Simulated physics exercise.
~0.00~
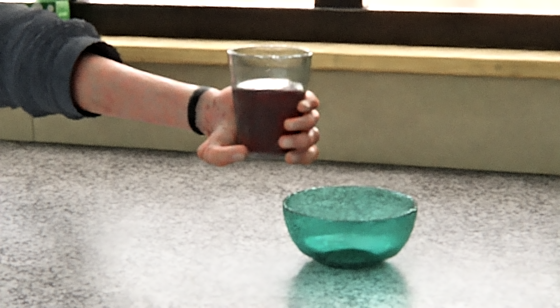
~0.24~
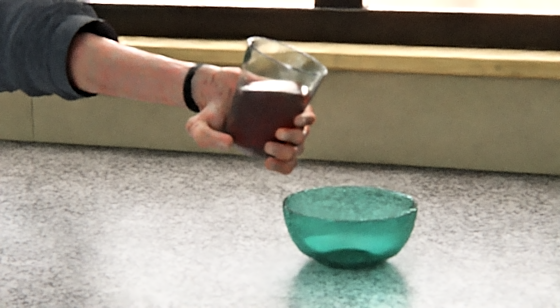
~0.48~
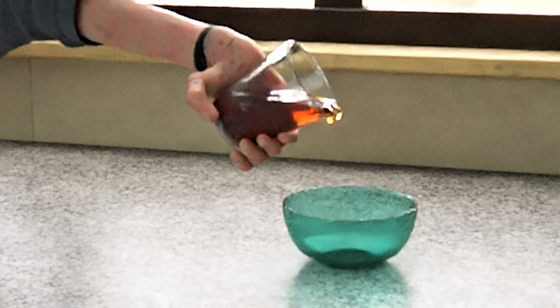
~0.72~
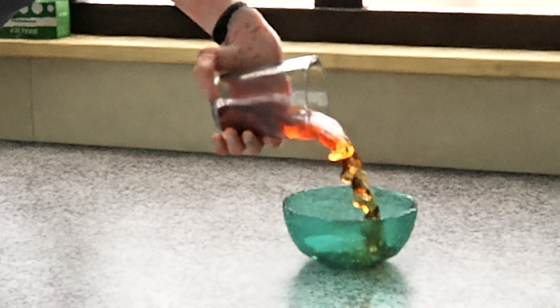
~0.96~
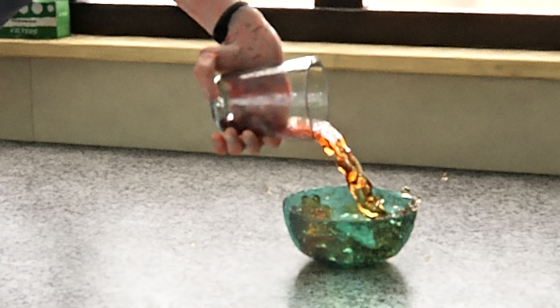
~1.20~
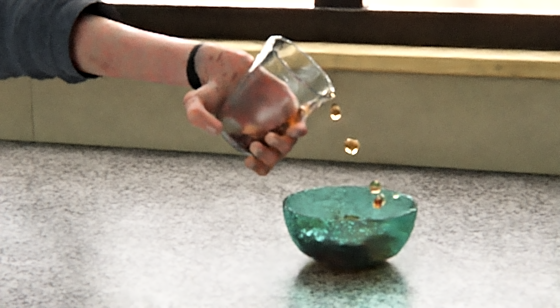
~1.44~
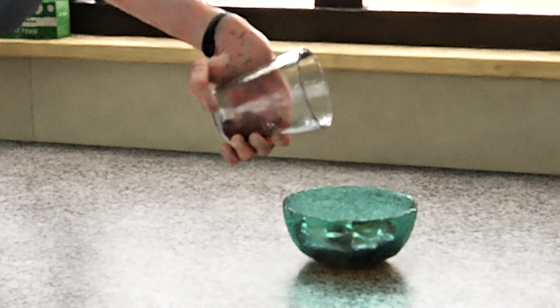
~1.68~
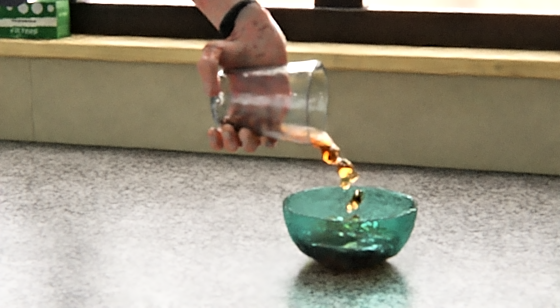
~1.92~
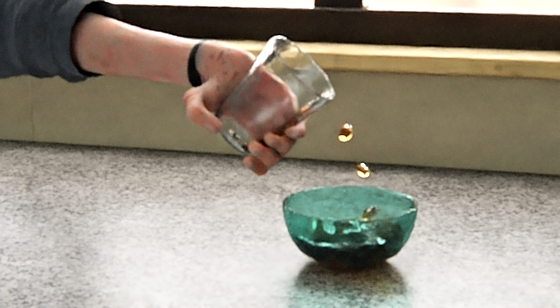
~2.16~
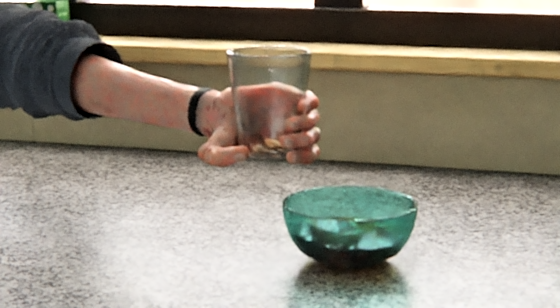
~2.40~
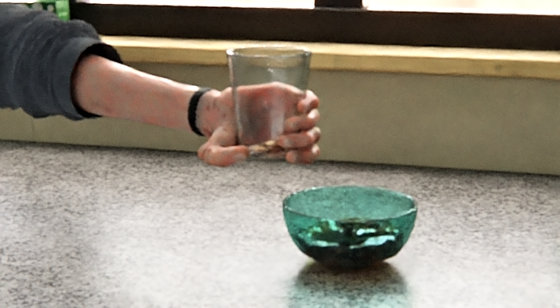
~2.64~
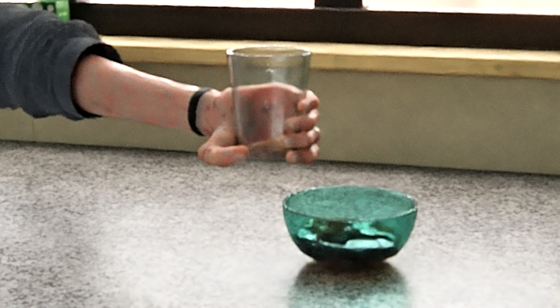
Hand tipping a glass of dark tea into a green bowl, easing back, pouring again, then holding the nearly emptied glass upright.
